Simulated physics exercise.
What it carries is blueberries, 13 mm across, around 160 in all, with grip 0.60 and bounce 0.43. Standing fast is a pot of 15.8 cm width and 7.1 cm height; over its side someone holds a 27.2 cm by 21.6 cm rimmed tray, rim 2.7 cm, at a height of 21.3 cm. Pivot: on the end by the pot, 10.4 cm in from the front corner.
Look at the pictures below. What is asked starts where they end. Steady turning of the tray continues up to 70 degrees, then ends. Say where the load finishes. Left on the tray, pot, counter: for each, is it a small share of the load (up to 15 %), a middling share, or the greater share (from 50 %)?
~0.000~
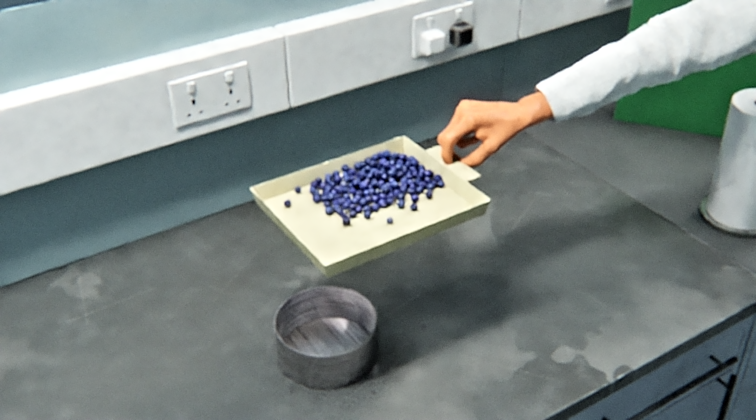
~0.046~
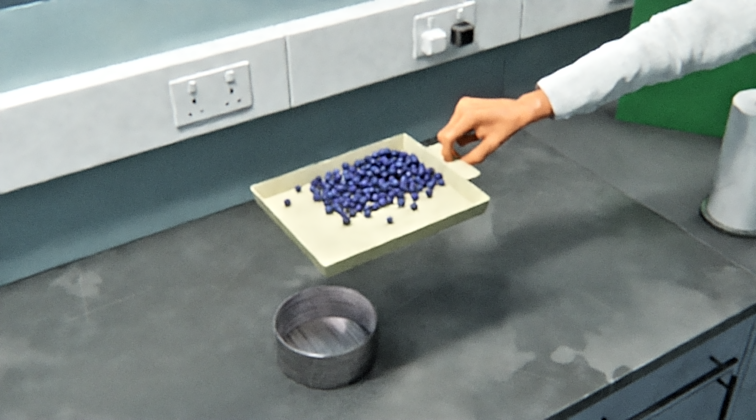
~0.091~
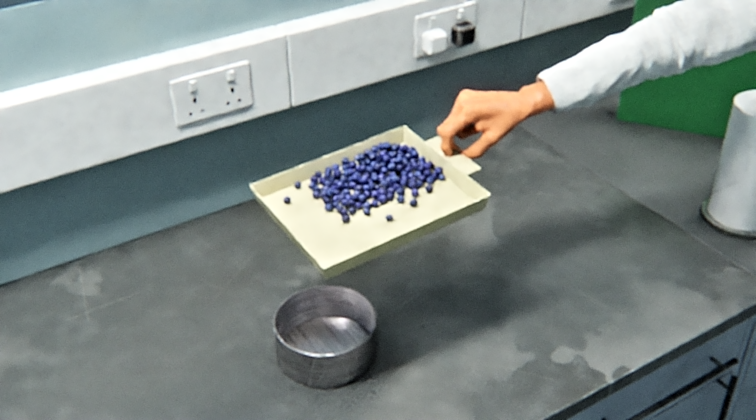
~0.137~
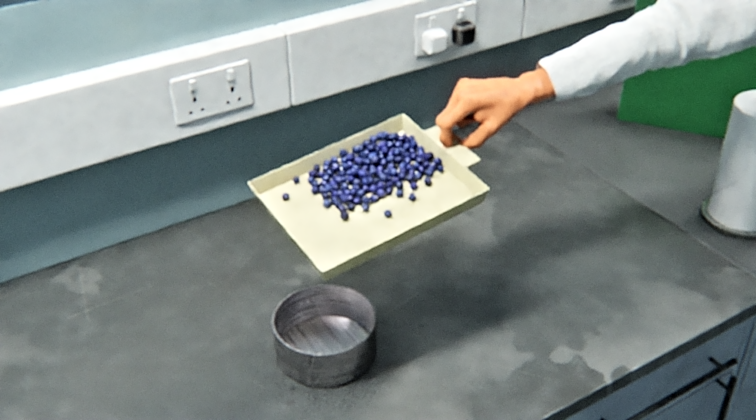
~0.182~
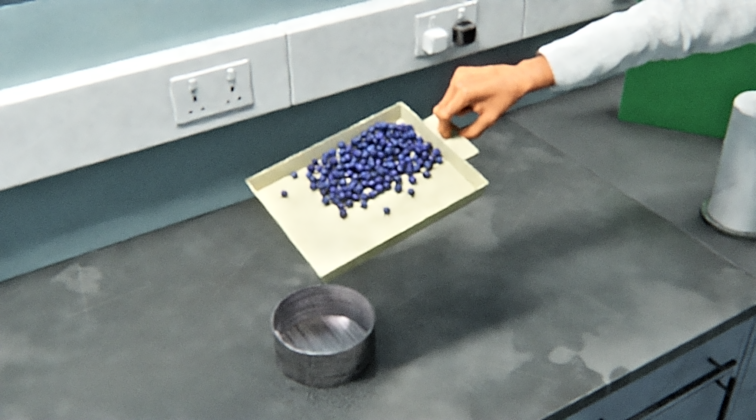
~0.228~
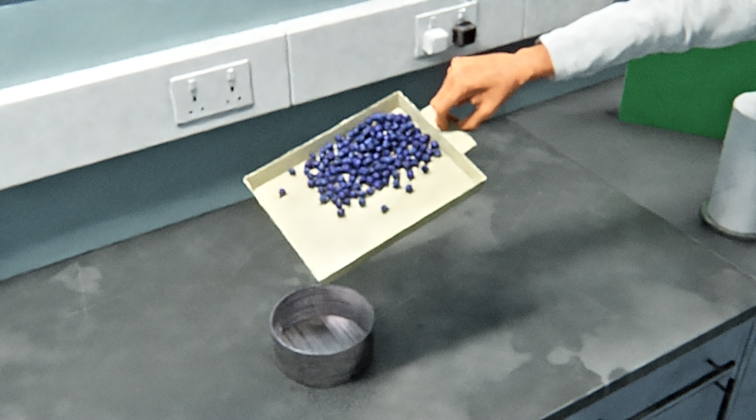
Tray: A middling share, pot: A small share, counter: The greater share.
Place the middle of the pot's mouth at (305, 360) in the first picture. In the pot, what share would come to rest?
55 %.
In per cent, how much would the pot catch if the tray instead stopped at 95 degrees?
Around 35 %, I reckon.
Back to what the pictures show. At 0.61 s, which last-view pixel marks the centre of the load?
Approx. (330, 238).
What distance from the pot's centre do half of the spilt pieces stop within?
20 cm.
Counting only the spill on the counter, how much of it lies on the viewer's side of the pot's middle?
Roughly 100 per cent.
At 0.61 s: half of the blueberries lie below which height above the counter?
The halfway mark is near 24 cm.
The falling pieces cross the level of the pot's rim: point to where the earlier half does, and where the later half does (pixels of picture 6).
First near (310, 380), later near (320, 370).
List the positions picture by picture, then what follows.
The first picture shows tray tilt 0 degrees, front corners at (327, 261) and (485, 199); middle of the pieces at (374, 182); pot at (326, 319).
The second picture shows tray tilt 1 degrees, front corners at (326, 262) and (485, 198); middle of the pieces at (374, 180).
The third picture shows tray tilt 4 degrees, front corners at (325, 264) and (485, 194), lowest corner left front; middle of the pieces at (374, 176).
The fourth picture shows tray tilt 9 degrees, front corners at (324, 267) and (484, 188), lowest corner left front; middle of the pieces at (373, 169).
The fifth picture shows tray tilt 14 degrees, front corners at (322, 271) and (482, 182), lowest corner left front; middle of the pieces at (371, 162).
The sixth picture shows tray tilt 19 degrees, front corners at (321, 275) and (480, 177), lowest corner left front; middle of the pieces at (368, 157); pot at (322, 317). Its pace works out near 115 degrees a second.
After 0.46 s, tilt 45 degrees; the tray holds 100 %, the pot 0 %.
After 0.61 s, tilt 62 degrees; the tray holds 100 %, the pot 0 %.
Then, at 0.89 s, tilt 70 degrees; the tray holds 45 %, the pot 0 %.
At rest (1.9 s), tray 35 %, pot 5 %, counter 60 %.
